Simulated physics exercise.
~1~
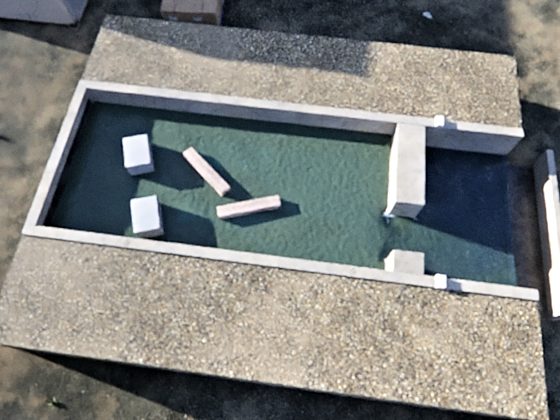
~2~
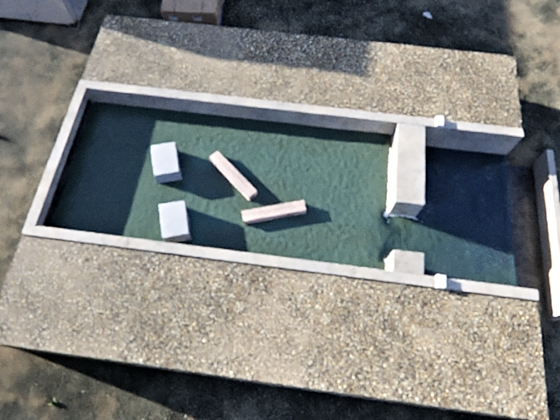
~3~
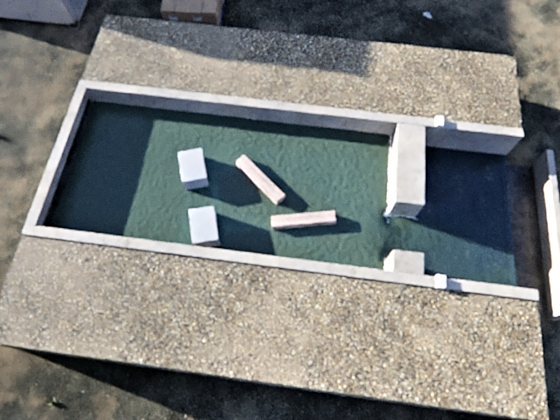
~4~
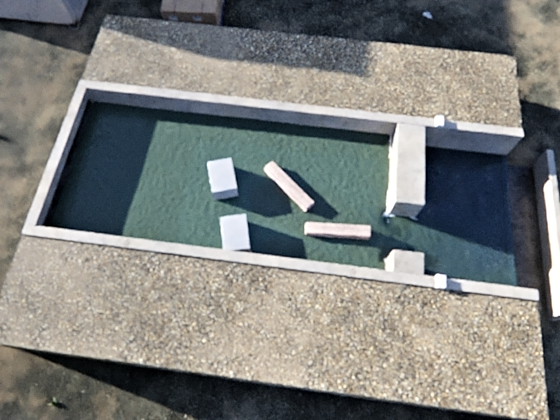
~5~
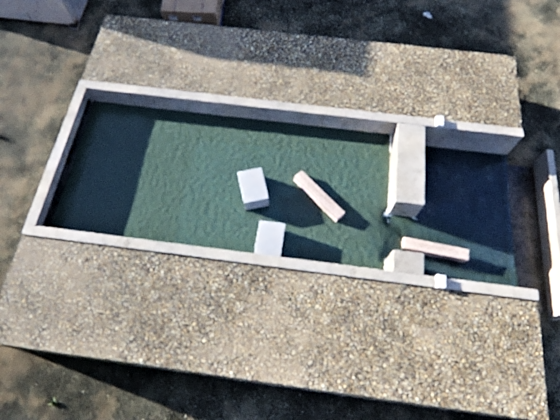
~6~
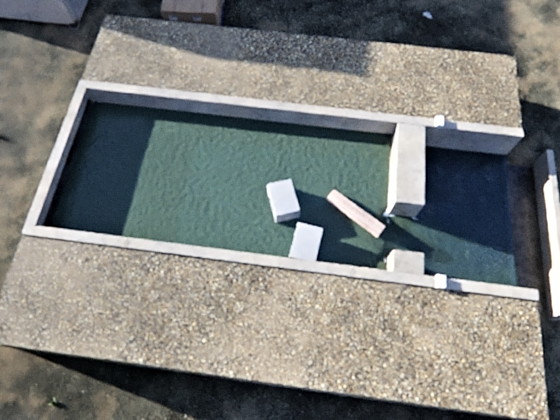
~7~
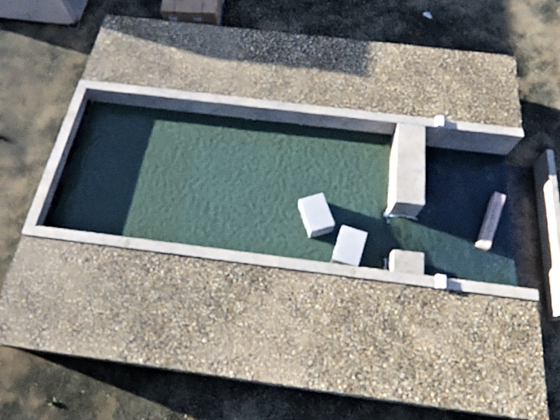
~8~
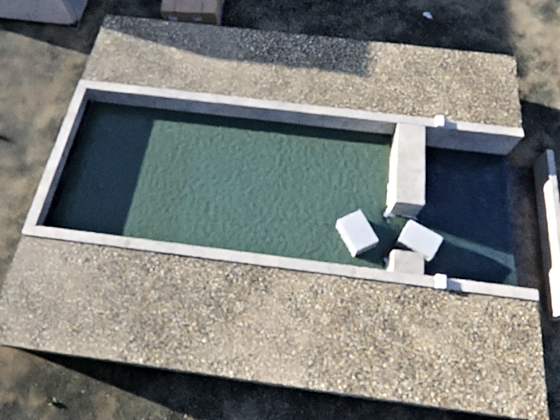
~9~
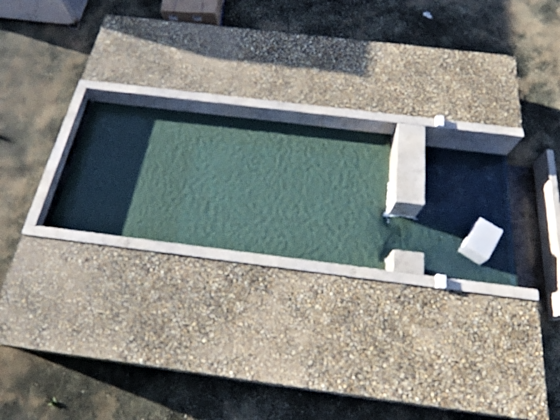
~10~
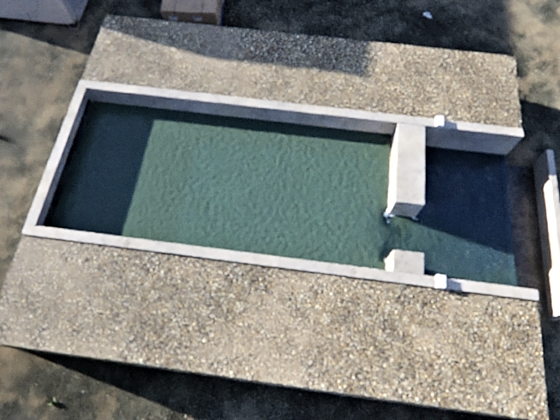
Two pinkish beams and two white blocks drift rightward along a water-filled channel, turning as they pass one after another through a gap between pale barriers, beams first, then blocks, until all have left view and only the water remains.
